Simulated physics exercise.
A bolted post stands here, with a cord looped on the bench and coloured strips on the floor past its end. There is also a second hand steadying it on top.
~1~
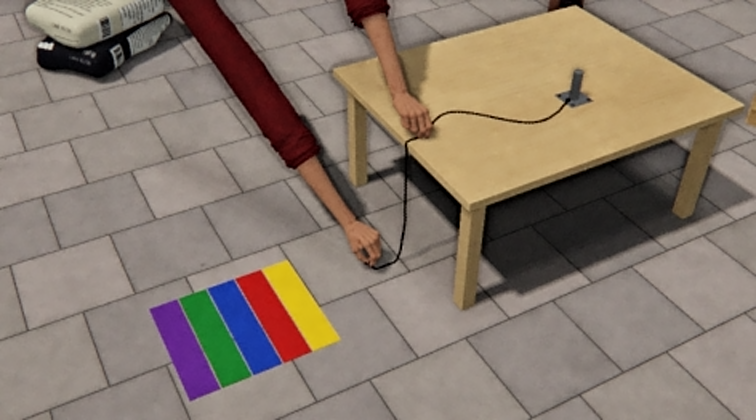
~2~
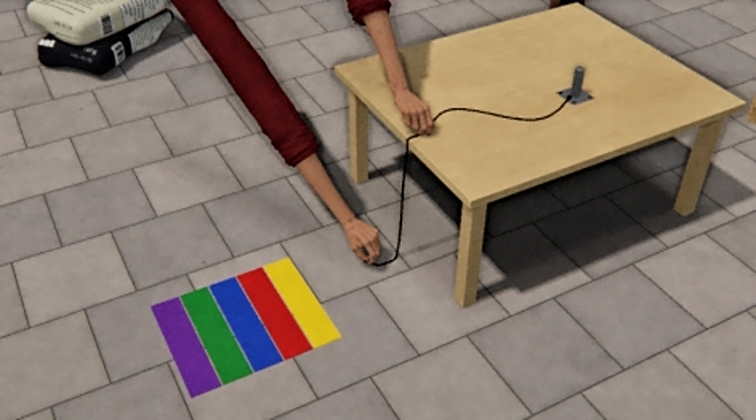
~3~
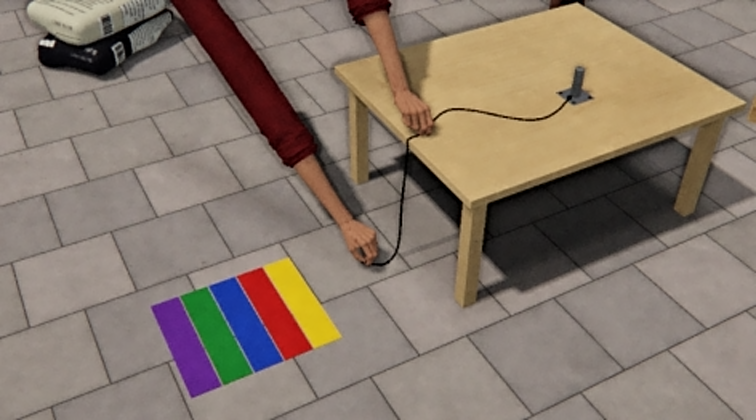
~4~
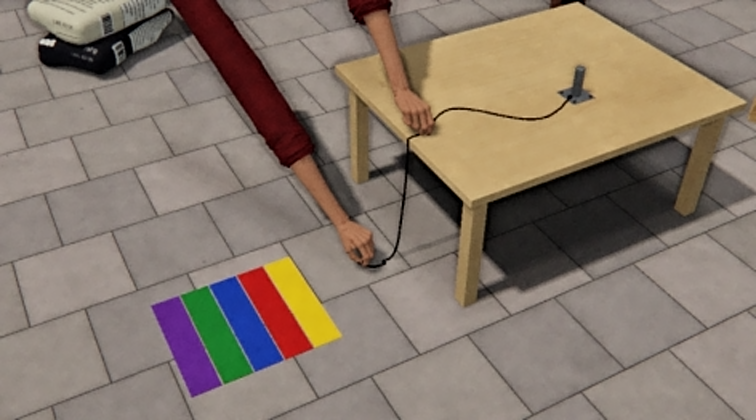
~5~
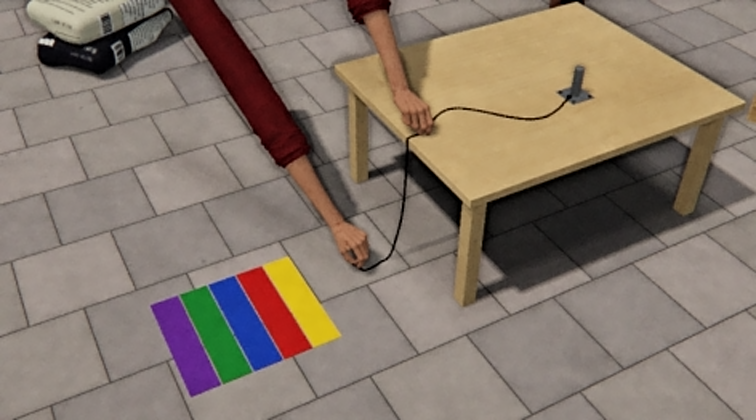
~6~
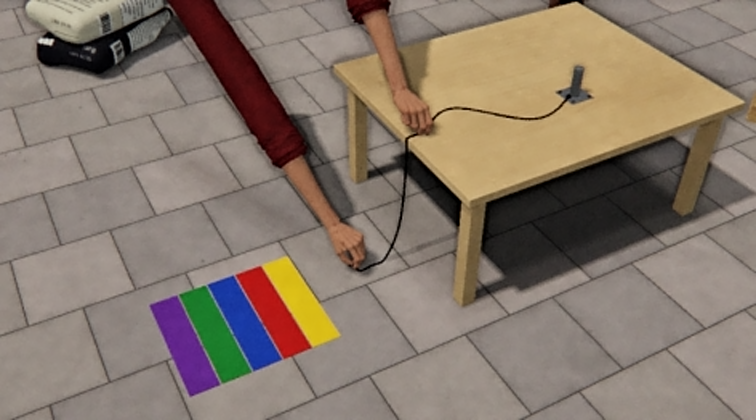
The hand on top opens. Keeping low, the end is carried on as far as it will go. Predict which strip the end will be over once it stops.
I would say the blue strip.
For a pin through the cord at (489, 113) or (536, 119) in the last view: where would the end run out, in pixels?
Approximately (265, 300) and (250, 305), respectively.
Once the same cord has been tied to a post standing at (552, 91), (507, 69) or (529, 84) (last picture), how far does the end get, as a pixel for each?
Try by try, around (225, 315), (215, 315) and (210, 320).
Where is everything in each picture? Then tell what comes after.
End (369, 263); yellow (317, 330); red (288, 341); blue (259, 353); green (228, 365); purple (197, 377), in the first frame.
End (369, 261); cord through (558, 110) (503, 116) (442, 113) (408, 144) (402, 200) (398, 247), in the second frame.
End (366, 262), in the third frame.
End (362, 263); cord through (558, 110) (503, 116) (443, 112) (409, 144) (404, 199) (396, 247), in the fourth frame.
End (357, 265), in the fifth frame.
End (353, 266); cord through (557, 110) (502, 116) (442, 112) (407, 143) (403, 198) (391, 248), in the sixth frame.
Early on, end near (289, 289); over yellow.
Midway, end near (261, 300); over red.
At the end of the slack, end near (243, 306); over blue. The end stops over the blue strip.
